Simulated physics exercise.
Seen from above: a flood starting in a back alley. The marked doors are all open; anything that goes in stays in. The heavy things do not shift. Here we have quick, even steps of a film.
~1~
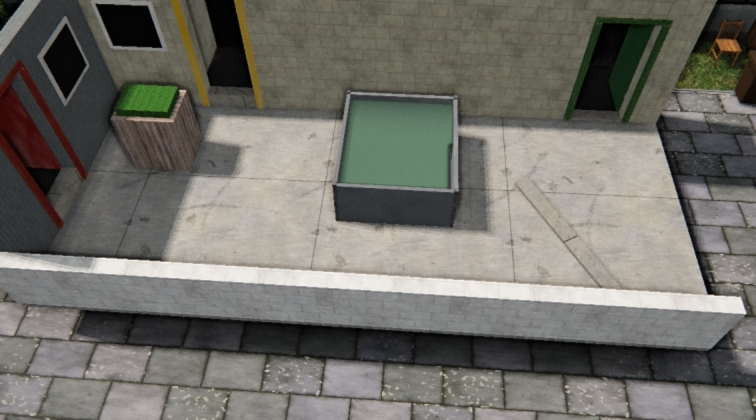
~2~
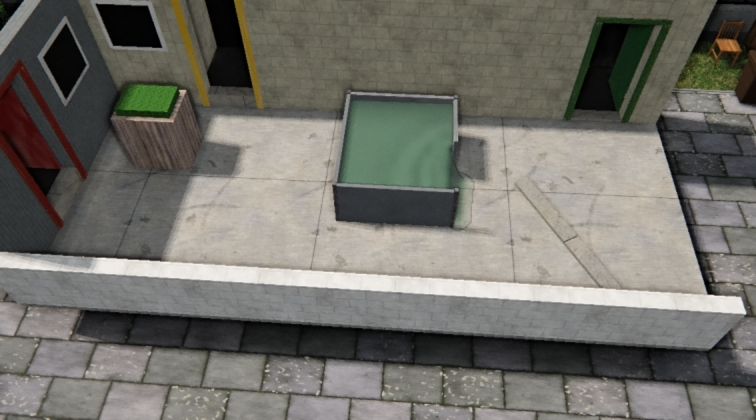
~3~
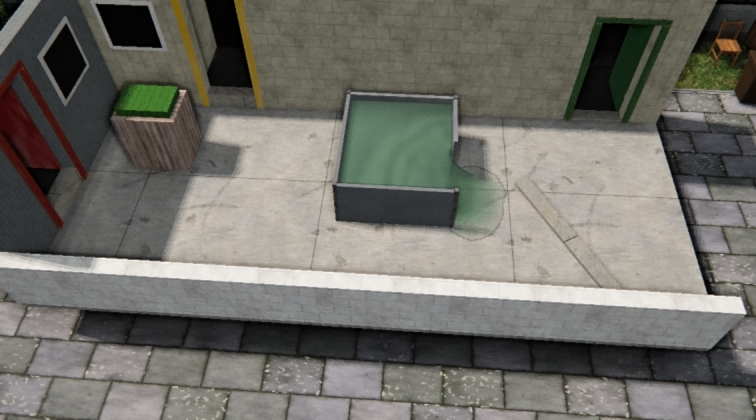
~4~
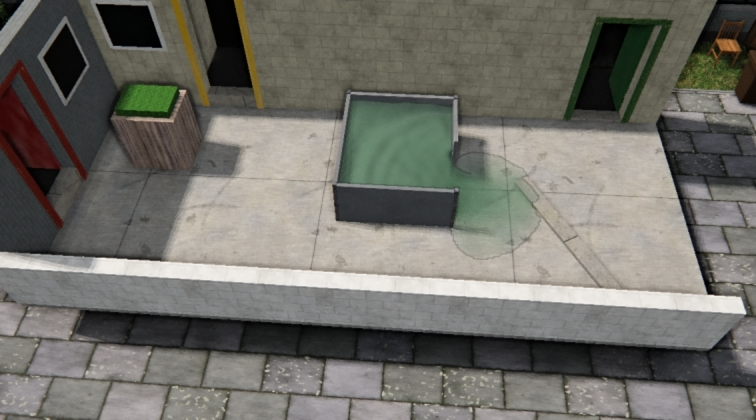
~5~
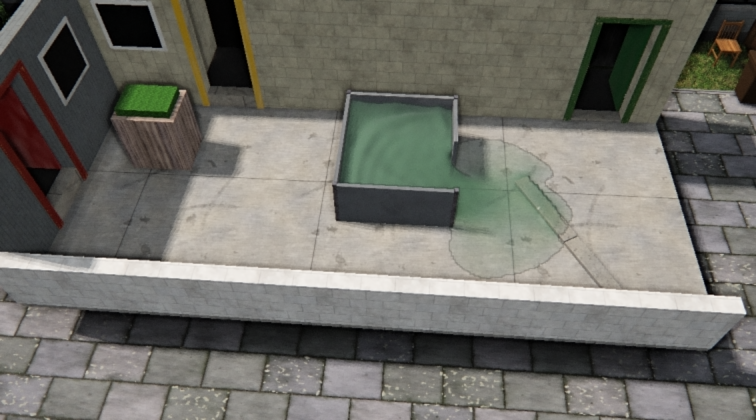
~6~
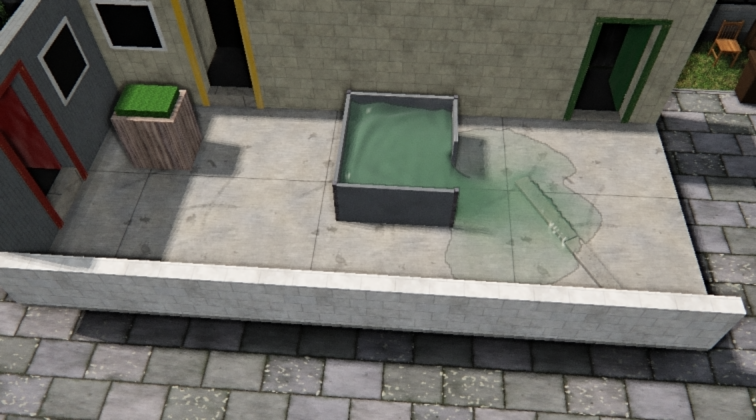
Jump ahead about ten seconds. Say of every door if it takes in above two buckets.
One by one: I expect the red door to stop at two buckets or less. I expect the green door to go past two buckets. I expect the yellow door to stop at two buckets or less.
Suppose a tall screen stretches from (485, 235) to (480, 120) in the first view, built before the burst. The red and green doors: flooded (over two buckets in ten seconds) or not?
Red: Stays within the limit. Green: Stays within the limit.
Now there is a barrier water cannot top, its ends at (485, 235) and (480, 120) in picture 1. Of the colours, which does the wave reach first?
The green door.
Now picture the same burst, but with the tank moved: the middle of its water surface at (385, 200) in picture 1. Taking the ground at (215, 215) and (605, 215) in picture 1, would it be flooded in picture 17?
Note - point 1 still bare; point 2 drenched.
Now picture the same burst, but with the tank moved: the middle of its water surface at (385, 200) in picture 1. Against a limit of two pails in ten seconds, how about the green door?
By my reckoning, the green one doesn't reach it.
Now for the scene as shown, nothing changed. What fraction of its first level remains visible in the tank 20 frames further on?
Roughly 36 percent.
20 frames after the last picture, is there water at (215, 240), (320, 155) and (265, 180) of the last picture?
Taking them as listed, they are spared, spared and spared.
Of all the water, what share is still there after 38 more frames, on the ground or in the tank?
About 52 %.
A moment on, water covers 35 % of the floor; the red door not reached, the green door wet at the sill, nothing in, the yellow door not reached.
Next, water covers 40 % of the floor; the red door not reached, the green door under two buckets in, the yellow door not reached.
Then, water covers 40 % of the floor; the red door not reached, the green door over two buckets in, the yellow door not reached.
Later, water covers 55 % of the floor; the red door not reached, the green door over two buckets in, the yellow door not reached.
In the end, water covers 70 % of the floor; the red door wet at the sill, nothing in, the green door over two buckets in, the yellow door not reached.
